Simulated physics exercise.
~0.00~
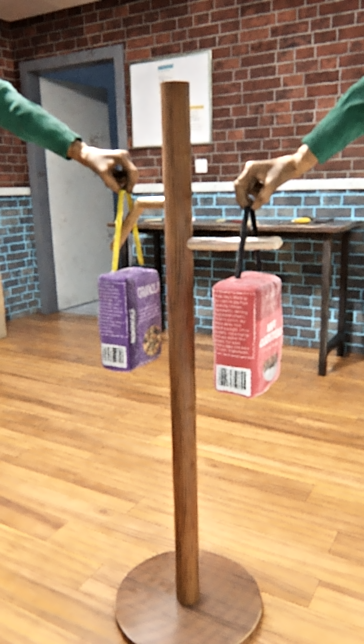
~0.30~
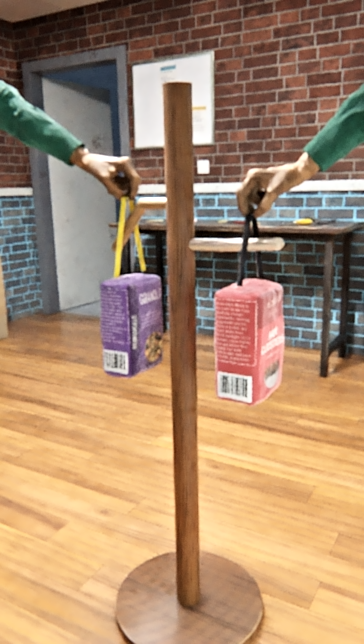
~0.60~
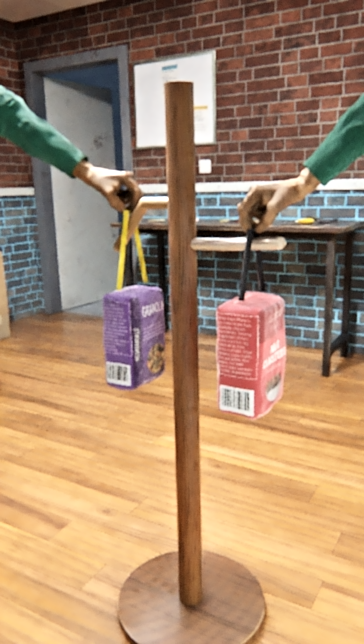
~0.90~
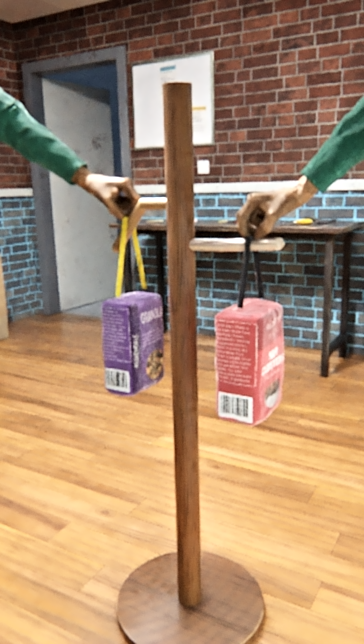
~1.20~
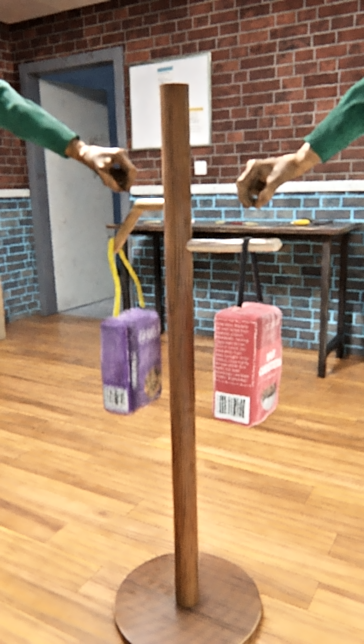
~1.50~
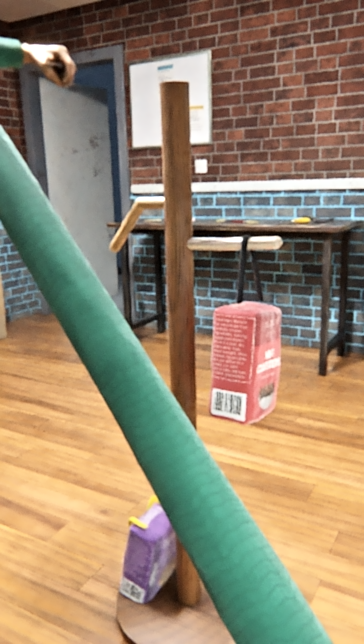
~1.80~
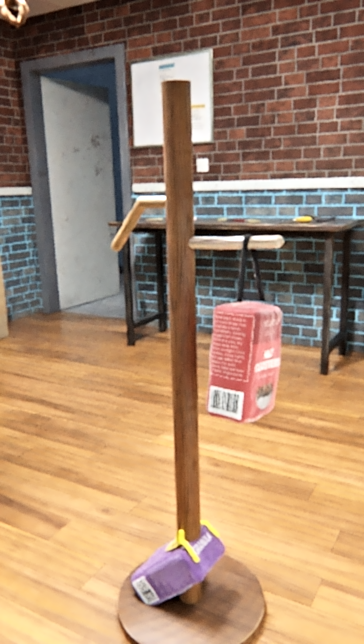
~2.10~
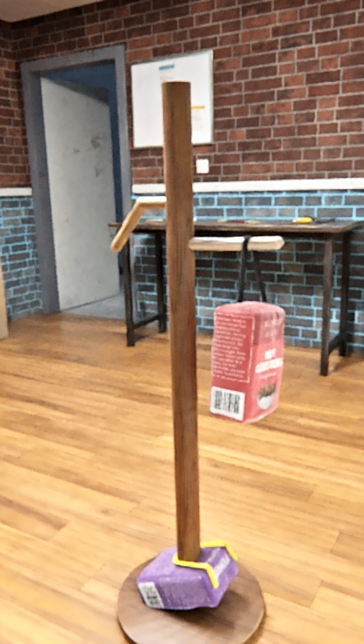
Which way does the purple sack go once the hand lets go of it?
It moves down, dropping from beside the left peg to the foot of the post.
